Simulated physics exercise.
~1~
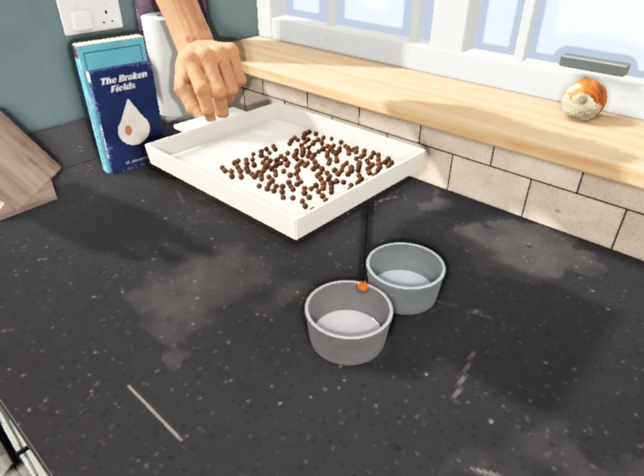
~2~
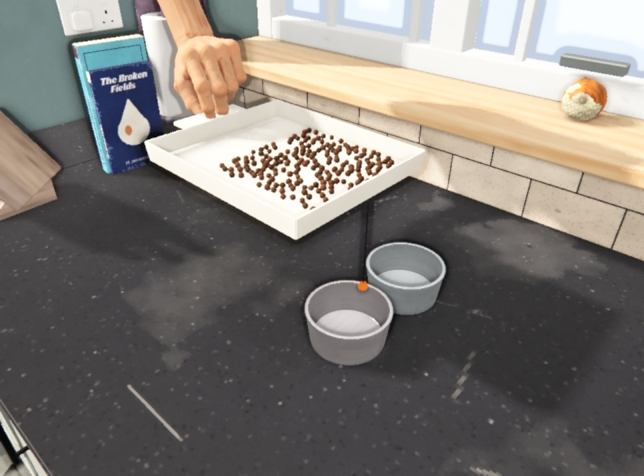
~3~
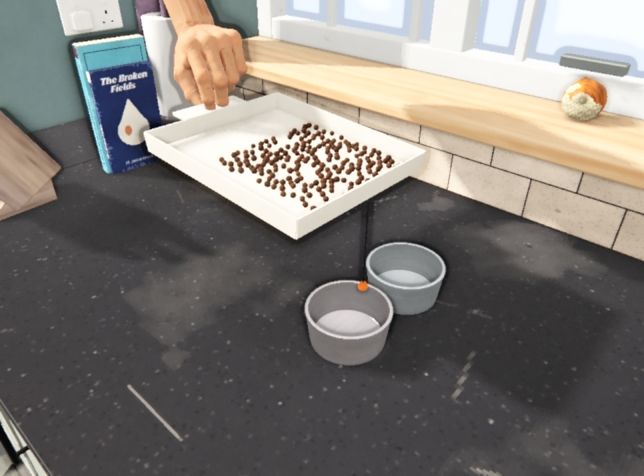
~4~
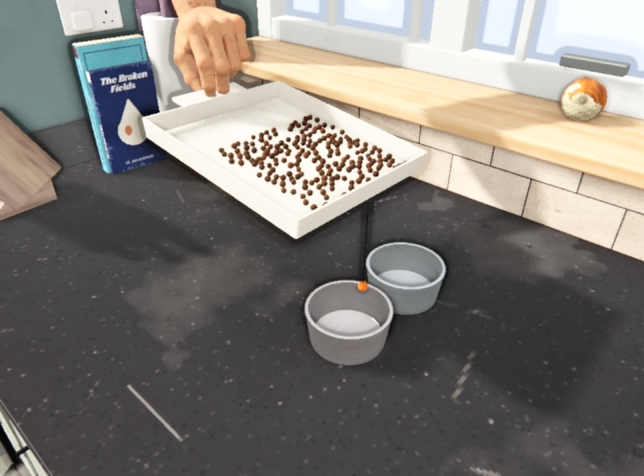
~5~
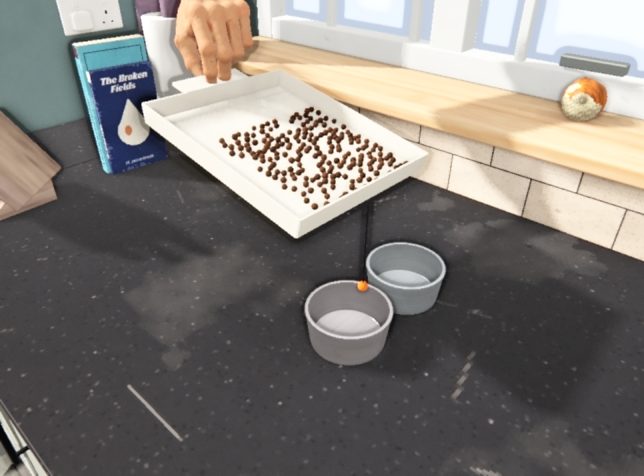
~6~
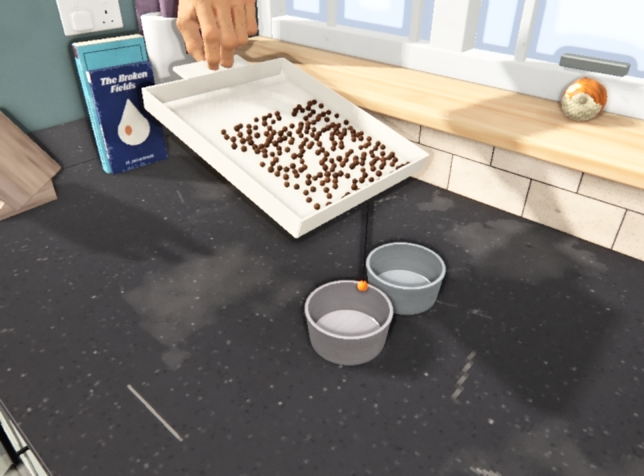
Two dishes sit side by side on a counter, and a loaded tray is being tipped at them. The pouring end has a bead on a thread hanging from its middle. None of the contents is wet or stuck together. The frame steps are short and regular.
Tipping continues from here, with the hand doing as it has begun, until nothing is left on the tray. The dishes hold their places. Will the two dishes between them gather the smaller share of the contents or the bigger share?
Between them the dishes gather the smaller share.
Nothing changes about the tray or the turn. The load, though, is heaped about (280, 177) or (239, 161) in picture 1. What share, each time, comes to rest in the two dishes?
You'd get about 10 per cent first and about 10 per cent second.
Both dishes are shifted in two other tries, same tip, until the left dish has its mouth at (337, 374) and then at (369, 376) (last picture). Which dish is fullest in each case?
Well, first the one further right, then the one further right.
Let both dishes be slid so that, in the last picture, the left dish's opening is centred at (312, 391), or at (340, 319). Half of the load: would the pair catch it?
Short of half, then short of half.
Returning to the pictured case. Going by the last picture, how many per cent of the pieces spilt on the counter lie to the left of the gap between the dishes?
I'd put it at around 10 per cent.
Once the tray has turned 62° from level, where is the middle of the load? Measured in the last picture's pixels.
Roughly at (374, 169).
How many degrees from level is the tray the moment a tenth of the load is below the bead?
A tilt of roughly 110°.
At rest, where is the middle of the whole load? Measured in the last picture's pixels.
The centre comes to rest close to (437, 346).
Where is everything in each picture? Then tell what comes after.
In the first frame, corners of the pouring end near (296, 218) and (422, 150), level; middle of the load near (318, 166), allspice berries; left dish near (381, 340); right dish near (436, 292); bead on its thread near (363, 286).
In the second frame, corners of the pouring end near (296, 218) and (422, 150), level; middle of the load near (318, 165).
In the third frame, corners of the pouring end near (297, 218) and (423, 151), tipped barely, level across its low end; middle of the load near (318, 162).
In the fourth frame, corners of the pouring end near (298, 218) and (424, 152), tipped a little, level across its low end; middle of the load near (319, 158).
In the fifth frame, corners of the pouring end near (300, 218) and (425, 153), tipped a little, level across its low end; middle of the load near (320, 153).
In the sixth frame, corners of the pouring end near (301, 219) and (426, 154), tipped clearly, level across its low end; middle of the load near (322, 150); left dish near (381, 340); right dish near (436, 292).
Shortly afterwards, tray tipped steeply; all but a few on the tray; only a few in the air.
Next, tray tipped past a quarter turn; all but a few on the tray; only a few outside both; only a few in the air.
Some moments later, tray tipped past a quarter turn; only a few in the left dish; a little in the right dish; the bulk outside both.
In the end, tray tipped past a quarter turn; only a few in the left dish; a little in the right dish; the bulk outside both.
